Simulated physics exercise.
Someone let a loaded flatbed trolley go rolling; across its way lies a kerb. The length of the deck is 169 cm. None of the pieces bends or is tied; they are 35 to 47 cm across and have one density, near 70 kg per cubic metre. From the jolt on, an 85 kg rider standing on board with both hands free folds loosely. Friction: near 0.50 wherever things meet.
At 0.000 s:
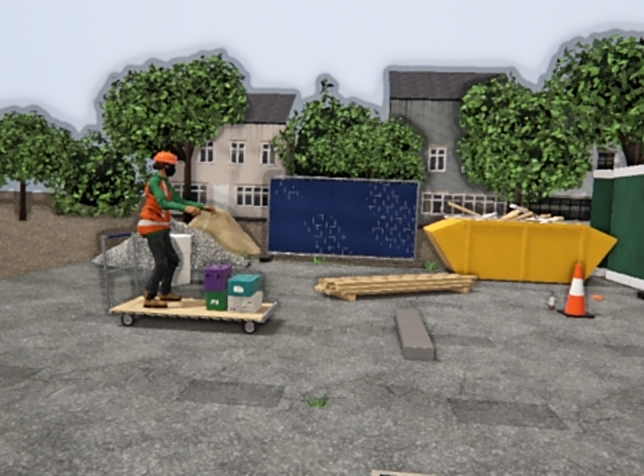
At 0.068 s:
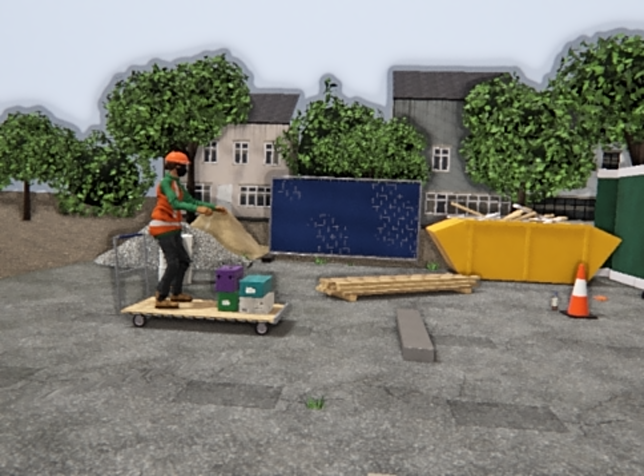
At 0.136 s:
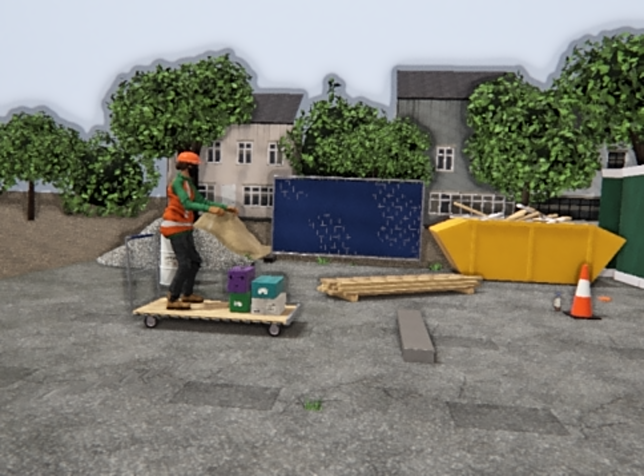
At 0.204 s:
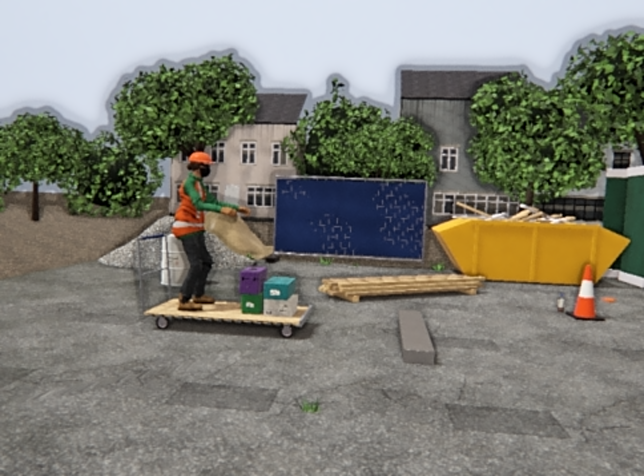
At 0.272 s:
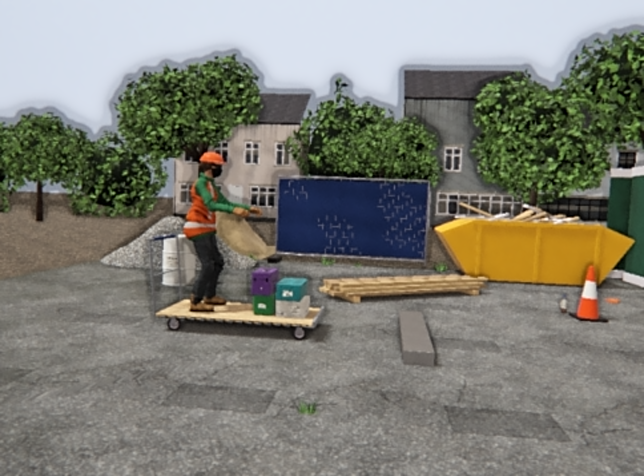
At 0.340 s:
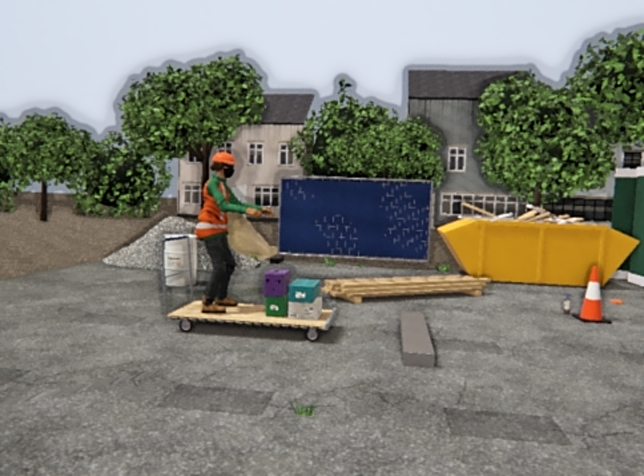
At the start, a worker in an orange helmet and vest stands on a flatbed trolley at the left, holding out a tan sack above stacked boxes. The trolley then rolls steadily rightward across the grey paving, past a gravel heap, drawing nearer the kerb while the rider stays upright.
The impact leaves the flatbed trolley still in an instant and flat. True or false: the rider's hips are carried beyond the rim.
False.
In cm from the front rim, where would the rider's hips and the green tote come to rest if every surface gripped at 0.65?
Then the hips would end 60 behind and the green one 50 behind.
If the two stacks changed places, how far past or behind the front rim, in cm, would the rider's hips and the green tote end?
Outcome - hips: 60 cm behind rim; green: 10 cm behind rim.
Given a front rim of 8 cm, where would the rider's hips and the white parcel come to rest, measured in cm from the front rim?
Rest positions from the front rim: Hips 60 cm behind; white 20 cm behind.
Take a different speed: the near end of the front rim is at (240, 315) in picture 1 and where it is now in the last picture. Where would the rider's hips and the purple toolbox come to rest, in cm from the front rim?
Rest points: Hips at 30 cm past, purple at 100 cm past.
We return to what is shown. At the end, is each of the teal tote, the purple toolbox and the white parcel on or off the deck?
At the finish the teal one is lost, the purple one lost, and the white one kept.
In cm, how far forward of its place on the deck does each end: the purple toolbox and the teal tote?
Shift, cm - purple: 95; teal: 95.
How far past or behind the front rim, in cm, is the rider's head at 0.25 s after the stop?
At that moment it sits around 80 cm behind the rim.
Impact comes at 0.75 s.
After 1.00 s the rider's hips are 88 cm behind the rim, near (332, 260) in the last picture's view.
After 1.30 s the rider's hips are 63 cm behind the rim, near (354, 277) in the last picture's view.
After 1.75 s the rider's hips are 57 cm behind the rim, near (359, 286) in the last picture's view.
At rest, 4.1 s, past the rim, purple toolbox and teal tote; behind it, green tote, white parcel and the rider's hips.
